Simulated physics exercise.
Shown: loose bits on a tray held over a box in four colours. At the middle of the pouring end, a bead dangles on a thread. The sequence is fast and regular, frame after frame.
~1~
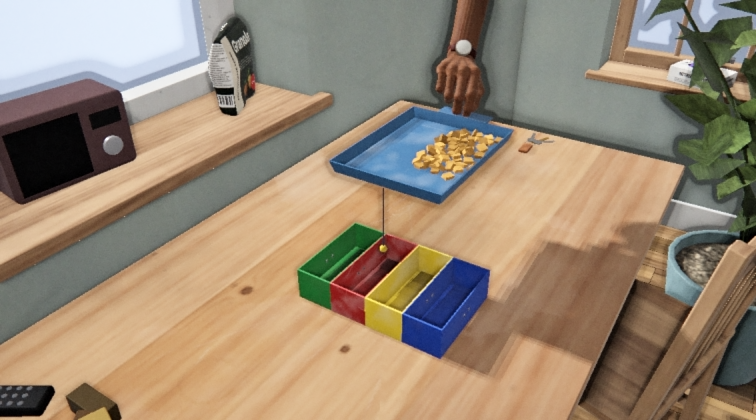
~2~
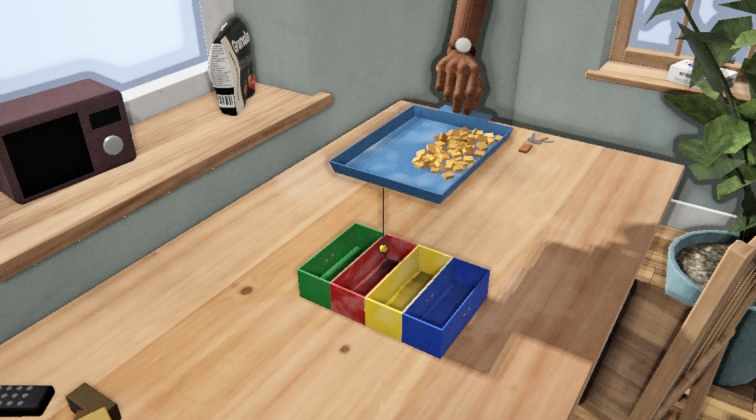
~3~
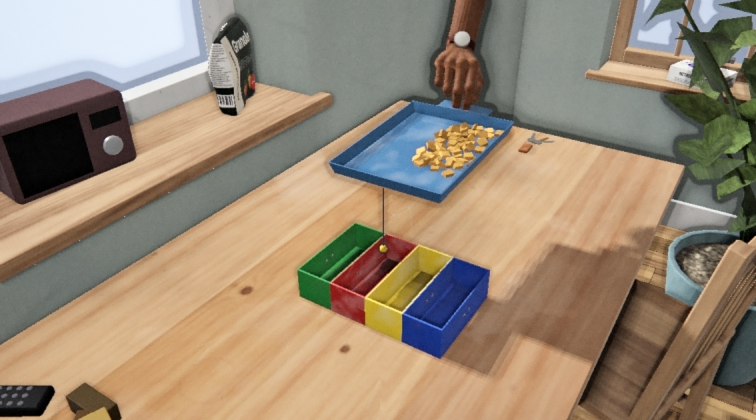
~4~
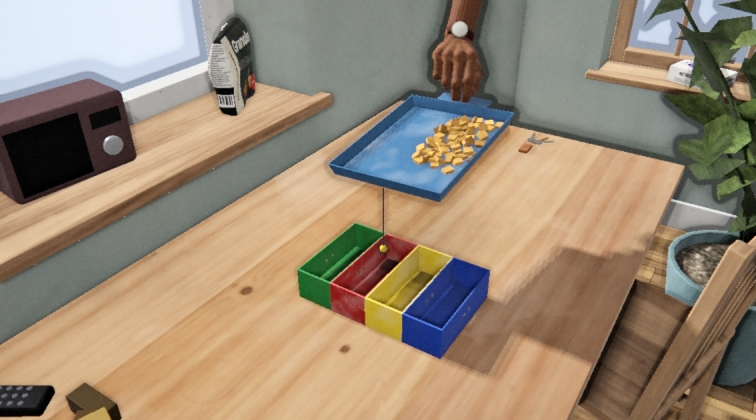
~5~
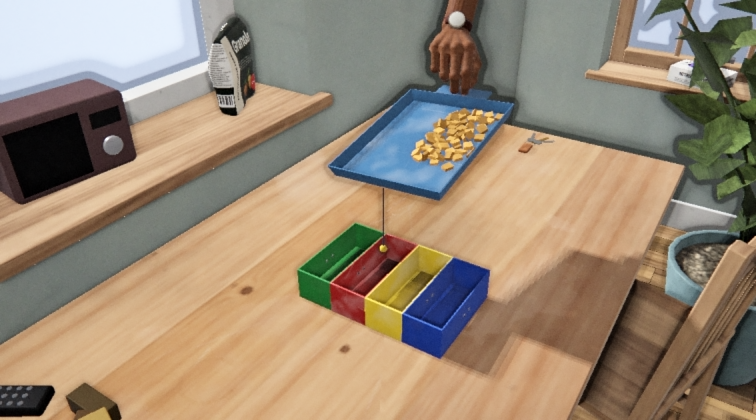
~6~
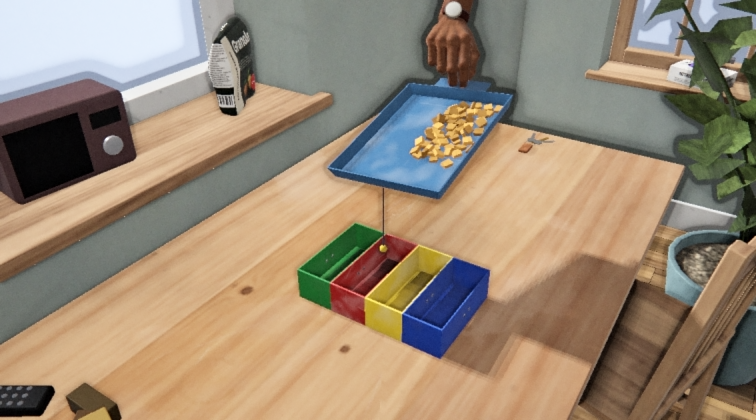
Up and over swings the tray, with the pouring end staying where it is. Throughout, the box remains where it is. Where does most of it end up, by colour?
Most of it ends up in green.
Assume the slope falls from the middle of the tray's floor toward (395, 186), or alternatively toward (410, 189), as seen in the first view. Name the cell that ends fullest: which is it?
The first time it is yellow, and the second time it is the cell in yellow.
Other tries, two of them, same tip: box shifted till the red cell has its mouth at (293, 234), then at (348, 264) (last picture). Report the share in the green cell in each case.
Trial 1 near 0 percent, trial 2 near 60 percent.
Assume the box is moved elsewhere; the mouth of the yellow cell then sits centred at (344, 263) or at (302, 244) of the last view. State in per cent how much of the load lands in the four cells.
You'd see around 100 per cent and then around 80 per cent.
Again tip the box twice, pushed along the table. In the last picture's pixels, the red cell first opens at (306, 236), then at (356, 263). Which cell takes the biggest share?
For the first spot I'd say that yellow cell, and for the second spot green.
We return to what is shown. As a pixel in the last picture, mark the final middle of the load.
Centre at rest, last view: Approx. (339, 274).
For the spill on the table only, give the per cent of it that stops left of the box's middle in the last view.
Estimate: About 100 per cent.
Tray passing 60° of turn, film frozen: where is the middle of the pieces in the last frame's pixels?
The middle of the load sits near (361, 178).
Shortly afterwards, tray tipped steeply; the bulk on the tray; only a few in the red cell; only a few in the green cell; a little falling or outside the box.
Next, tray tipped past a quarter turn; near a quarter on the tray; near a third in the green cell; a little in the red cell; near a third falling or outside the box.
Some moments later, tray tipped past a quarter turn; the bulk in the green cell; a little in the red cell; near a quarter falling or outside the box.
In the end, tray tipped past a quarter turn; the bulk in the green cell; a little in the red cell; none at all in the blue cell; none at all in the yellow cell; near a quarter outside the box.
